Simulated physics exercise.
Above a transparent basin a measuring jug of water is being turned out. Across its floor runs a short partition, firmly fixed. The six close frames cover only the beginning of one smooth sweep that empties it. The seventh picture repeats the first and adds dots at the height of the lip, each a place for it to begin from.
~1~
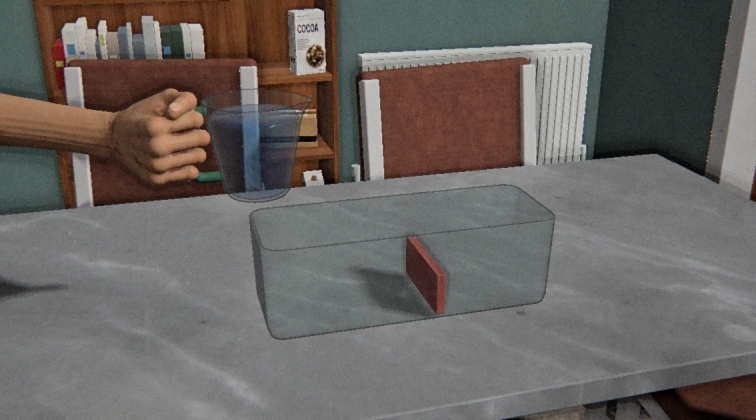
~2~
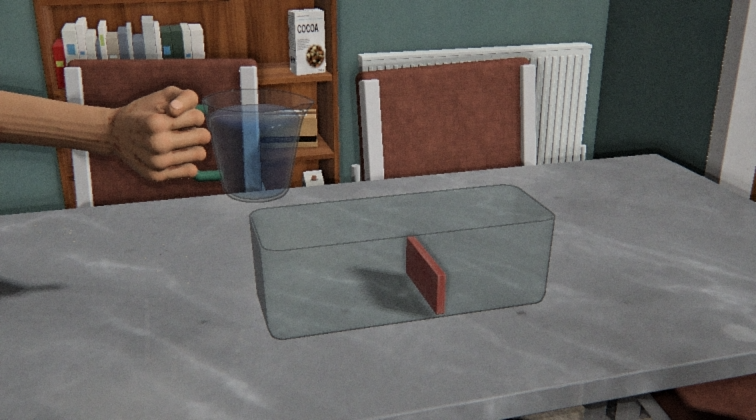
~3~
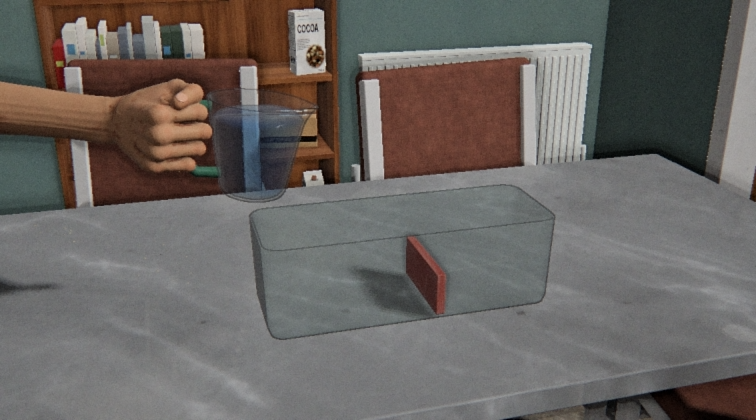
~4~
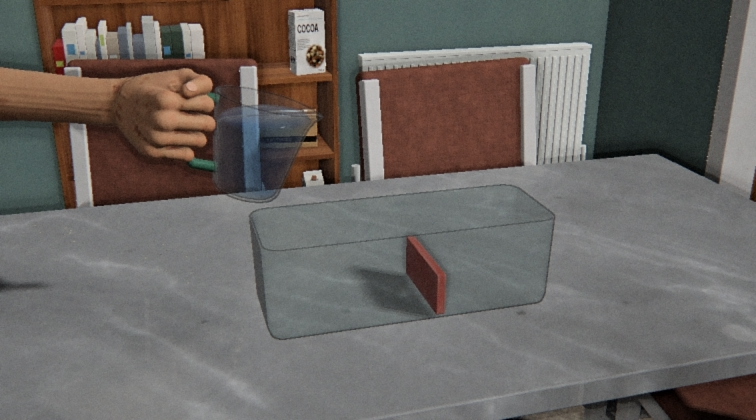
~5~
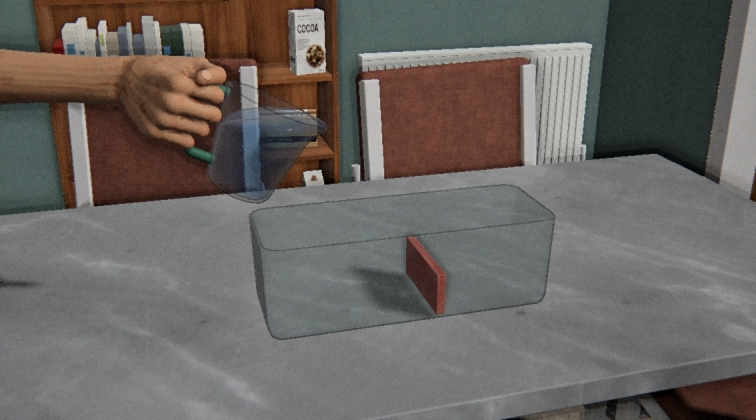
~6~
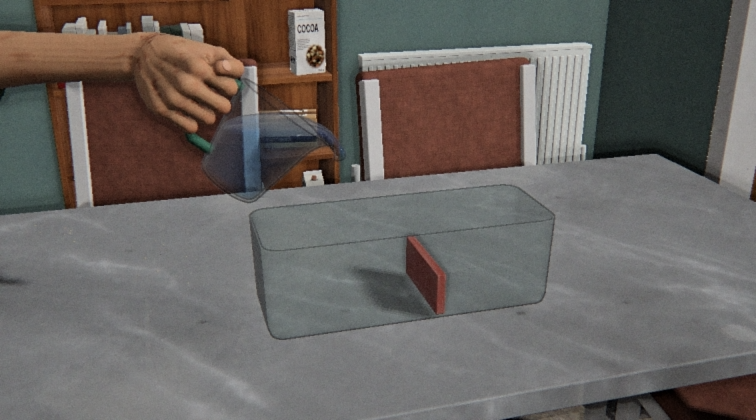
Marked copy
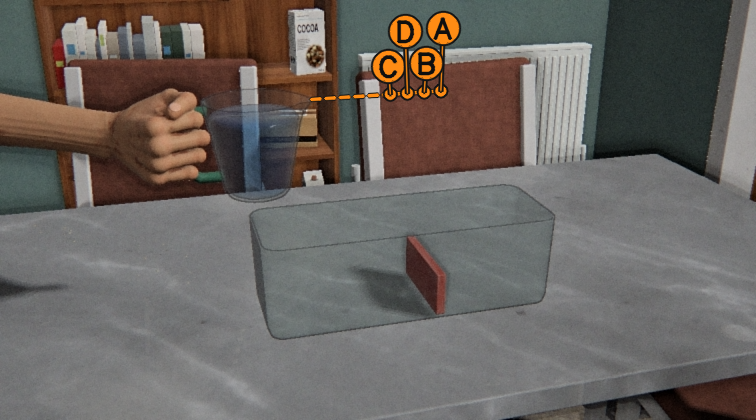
At first a hand holds a clear jug of bluish water upright above a transparent basin with a short red partition on its floor. The hand then tilts the jug steadily to the right, and water slips over the lip, curving slightly downward while the basin stays still.
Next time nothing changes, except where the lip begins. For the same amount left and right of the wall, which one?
C beats the others.
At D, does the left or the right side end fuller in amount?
The right one.
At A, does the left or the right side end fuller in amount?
More ends on the right.
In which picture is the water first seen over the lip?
Picture 5.
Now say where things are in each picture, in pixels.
Upright, lip at (311, 99); basin from (268, 337) to (543, 298); top of the wall at (425, 255); nothing has left yet, in the first picture.
Upright, lip at (312, 101); nothing has left yet, in the second picture.
Tipped about 7°, lip at (316, 106); nothing has left yet, in the third picture.
Tipped about 16°, lip at (321, 115); nothing has left yet, in the fourth picture.
Tipped about 27°, lip at (325, 128); water is over the lip, down to (325, 128), in the fifth picture.
Tipped about 40°, lip at (327, 143); water is over the lip, down to (336, 159), in the sixth picture.
On the marked copy, A at (440, 91); B at (424, 92); C at (390, 94); D at (407, 93).
Choosing A, about 3 % ends left of the wall and 97 % right of it.
Choosing B, about 8 % ends left of the wall and 92 % right of it.
Choosing C, about 48 % ends left of the wall and 51 % right of it.
Choosing D, about 24 % ends left of the wall and 76 % right of it.
